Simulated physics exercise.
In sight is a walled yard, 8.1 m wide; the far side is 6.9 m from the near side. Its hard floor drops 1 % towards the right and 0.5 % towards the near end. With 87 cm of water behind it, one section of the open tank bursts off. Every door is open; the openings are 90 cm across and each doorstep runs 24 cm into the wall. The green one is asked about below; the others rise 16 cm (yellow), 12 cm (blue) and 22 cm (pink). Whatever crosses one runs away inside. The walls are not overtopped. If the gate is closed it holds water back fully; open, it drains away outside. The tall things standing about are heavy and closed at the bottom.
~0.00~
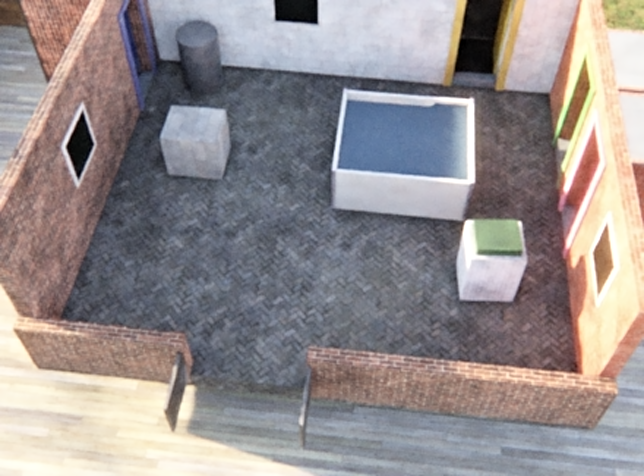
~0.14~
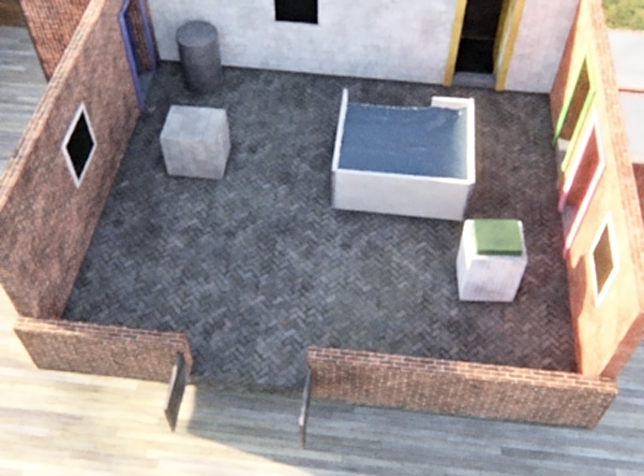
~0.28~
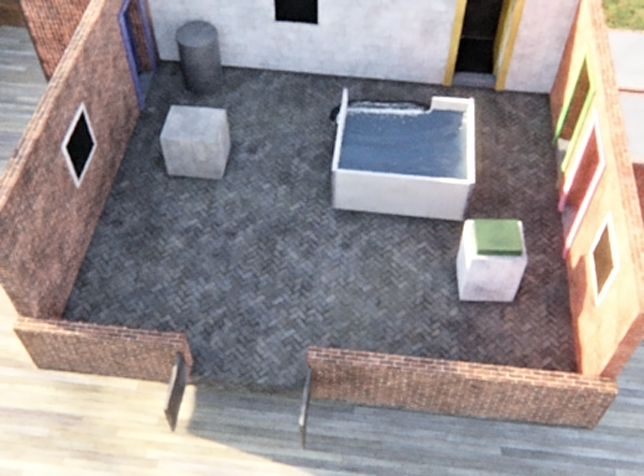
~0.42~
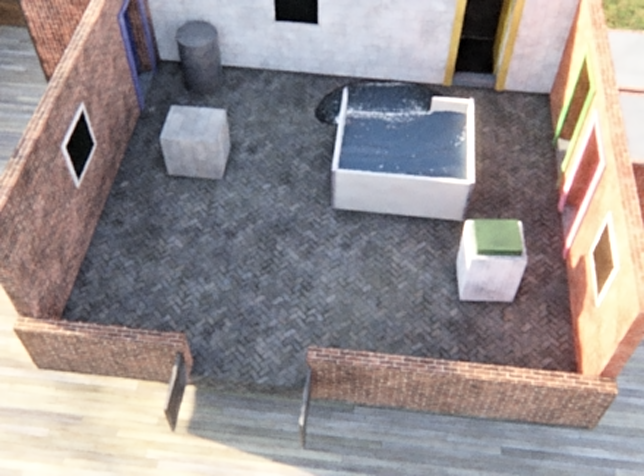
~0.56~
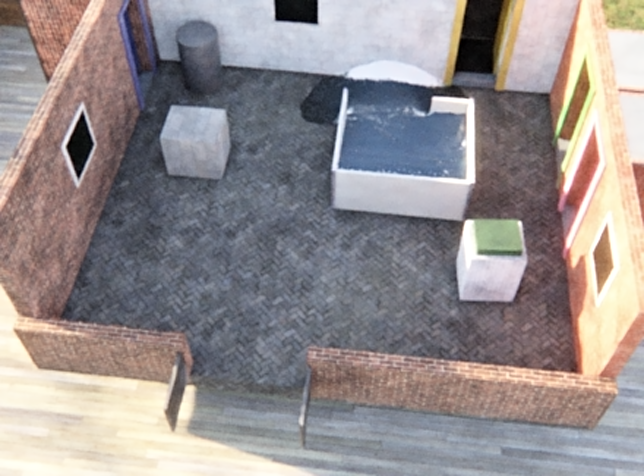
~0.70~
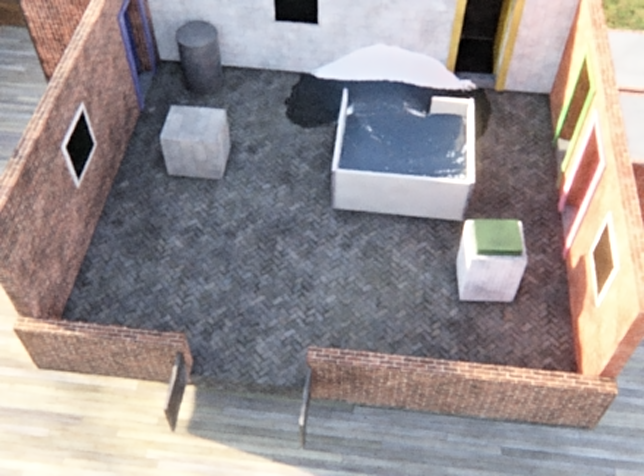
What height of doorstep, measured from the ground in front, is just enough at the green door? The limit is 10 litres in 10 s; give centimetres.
About 16 cm.
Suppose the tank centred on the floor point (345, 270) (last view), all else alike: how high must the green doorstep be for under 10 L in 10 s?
Some 13.5 cm.
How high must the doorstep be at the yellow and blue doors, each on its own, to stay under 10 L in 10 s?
Roughly 18 cm at yellow and 12.5 cm at blue.
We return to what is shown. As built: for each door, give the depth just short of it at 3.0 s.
In cm: Green 20, yellow 16, blue 8, pink 9.
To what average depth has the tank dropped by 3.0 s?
Roughly 29 cm on average.
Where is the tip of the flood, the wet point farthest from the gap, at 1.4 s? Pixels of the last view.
Around (211, 65).
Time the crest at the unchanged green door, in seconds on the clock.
Near 3.0 s.
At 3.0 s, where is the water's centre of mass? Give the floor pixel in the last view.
Around (370, 132).
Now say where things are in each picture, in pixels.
The first picture shows still water, 87 cm deep, in the open tank at (405, 138); the green door at (571, 126) is dry.
In the second picture, the front is at a hidden place, 0.3 m from the gap on the far side; 0.4 m2 of floor is wet, 87 cm left at the back.
In the third picture, water pours out on the far side and has run 0.9 m, to a hidden place; about 14 cm deep outside, 87 cm at the back.
In the fourth picture, water pours out on the far side and has run 1.5 m, to (409, 83); about 12 cm deep outside, 83 cm at the back.
In the fifth picture, water pours out on the far side and has run 1.6 m, to (450, 86); about 11 cm deep outside, 75 cm at the back.
In the sixth picture, the gap is on the far side, the front 1.8 m out at (480, 89); the back of the open tank holds 76 cm; 1.6 m in a straight line remain to the green door at (571, 126).
After 1.4 s water covers 15 % of the floor, deepest (60 cm) near (383, 80); it has not reached the green door.
After 3.0 s water covers 40 % of the floor, deepest (36 cm) near (227, 72); 20 cm at the green door, 0 litres in over its 27 cm doorstep.
After 10.0 s water covers 95 % of the floor, deepest (14 cm) near (569, 403); 7 cm at the green door, 0 litres in over its 27 cm doorstep.
At the green door as built, the water arrived by 1.9 s and peaked near 20 cm at 3.0 s.
With a doorstep of 14.5 cm, 14 litres would have come in within the 10 s; with 19.5 cm, 2 litres. So under 10 litres takes about 16 cm.
